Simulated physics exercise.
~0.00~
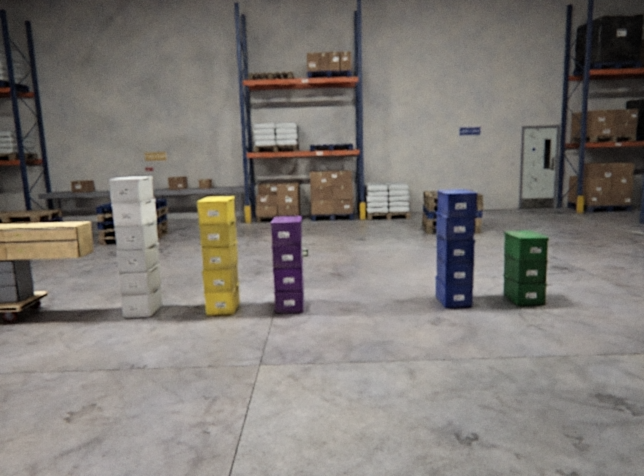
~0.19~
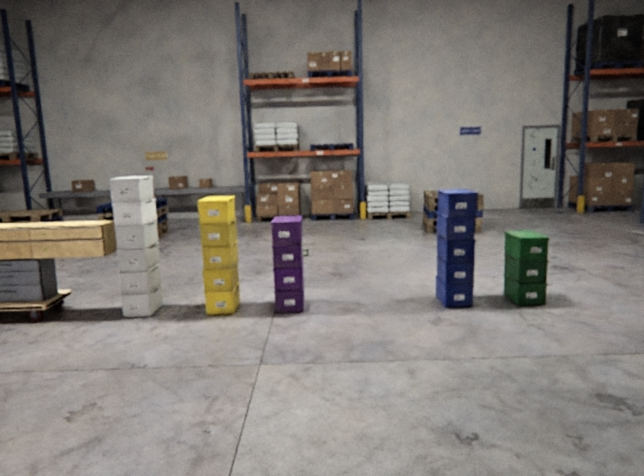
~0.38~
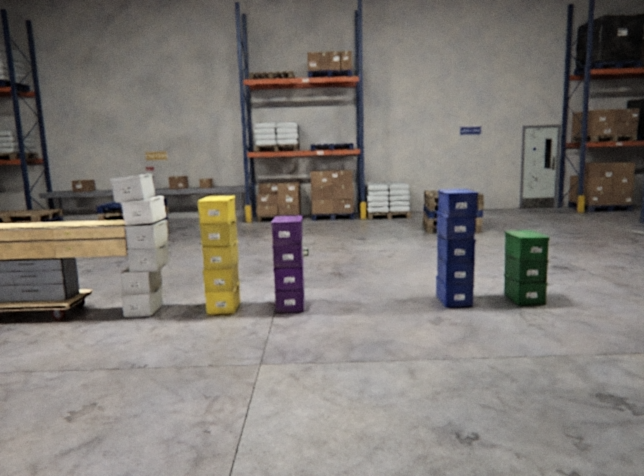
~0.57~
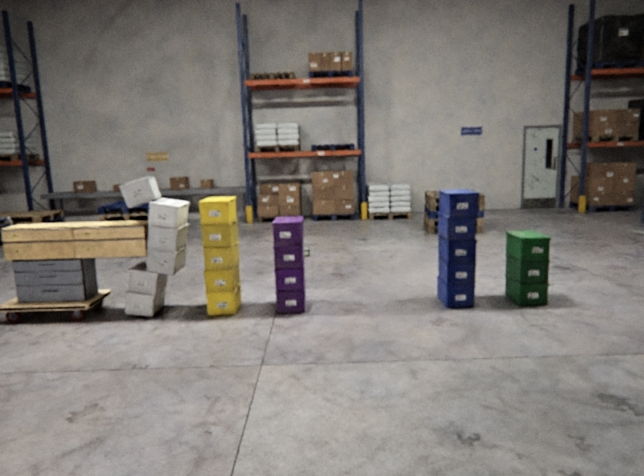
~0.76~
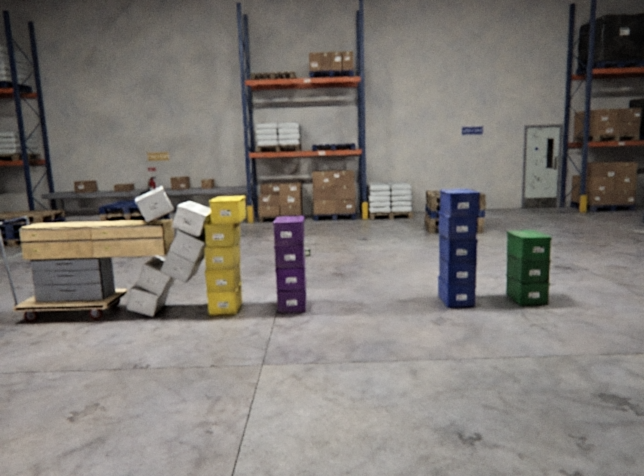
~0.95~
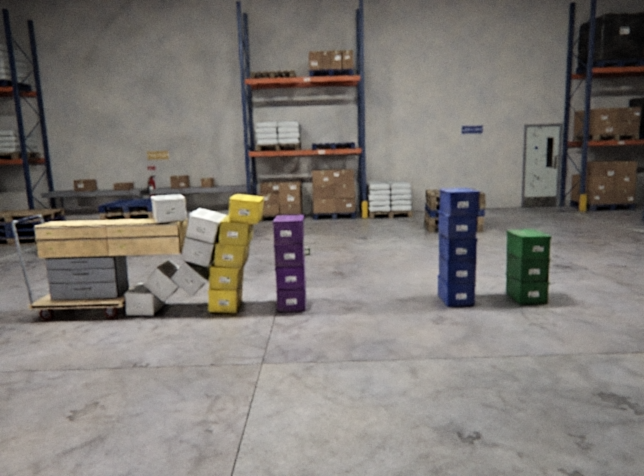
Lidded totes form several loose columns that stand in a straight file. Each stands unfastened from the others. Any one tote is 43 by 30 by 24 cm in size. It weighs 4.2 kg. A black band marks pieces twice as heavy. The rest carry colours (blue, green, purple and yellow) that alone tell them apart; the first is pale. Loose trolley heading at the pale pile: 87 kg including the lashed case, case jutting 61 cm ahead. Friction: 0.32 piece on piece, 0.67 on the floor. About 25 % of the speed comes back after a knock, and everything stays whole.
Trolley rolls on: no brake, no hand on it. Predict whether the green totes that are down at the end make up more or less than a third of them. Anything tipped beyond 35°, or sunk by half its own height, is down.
Prediction: Less than a third.
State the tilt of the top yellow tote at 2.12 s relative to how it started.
Around 5° from its start.
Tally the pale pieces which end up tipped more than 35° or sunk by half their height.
I count 5 of the pale pieces.
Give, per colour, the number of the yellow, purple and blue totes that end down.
Count - yellow = 4; purple = 4; blue = 0.
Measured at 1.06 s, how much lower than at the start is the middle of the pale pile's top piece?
Some 20 centimetres.
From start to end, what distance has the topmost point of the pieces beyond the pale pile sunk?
By about 0 cm, start to end.
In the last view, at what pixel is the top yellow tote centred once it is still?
Its centre ends up near pixel (398, 272) in the last picture.
By 1.06 s, 5 of the pale pile down; none of the 3 green totes down (0 of 17 in all colours); top green tote unmoved; top yellow tote tilted 10°.
By 1.34 s, 5 of the pale pile down; none of the 3 green totes down (0 of 17 in all colours); top green tote unmoved; top yellow tote tilted 22°, 9 cm lower.
By 1.72 s, 5 of the pale pile down; none of the 3 green totes down (5 of 17 in all colours); top green tote unmoved; top yellow tote tilted 39°, 38 cm lower.
By 2.12 s, 5 of the pale pile down; none of the 3 green totes down (8 of 17 in all colours); top green tote unmoved; top purple tote on its side.
When it is over (3.1 s), 5 of the pale pile down; none of the 3 green totes down (8 of 17 in all colours); top green tote unmoved; top purple tote upside down. That is 0 per cent. In pixels of the last frame, middles, top green tote near (528, 244), top purple tote near (426, 292).
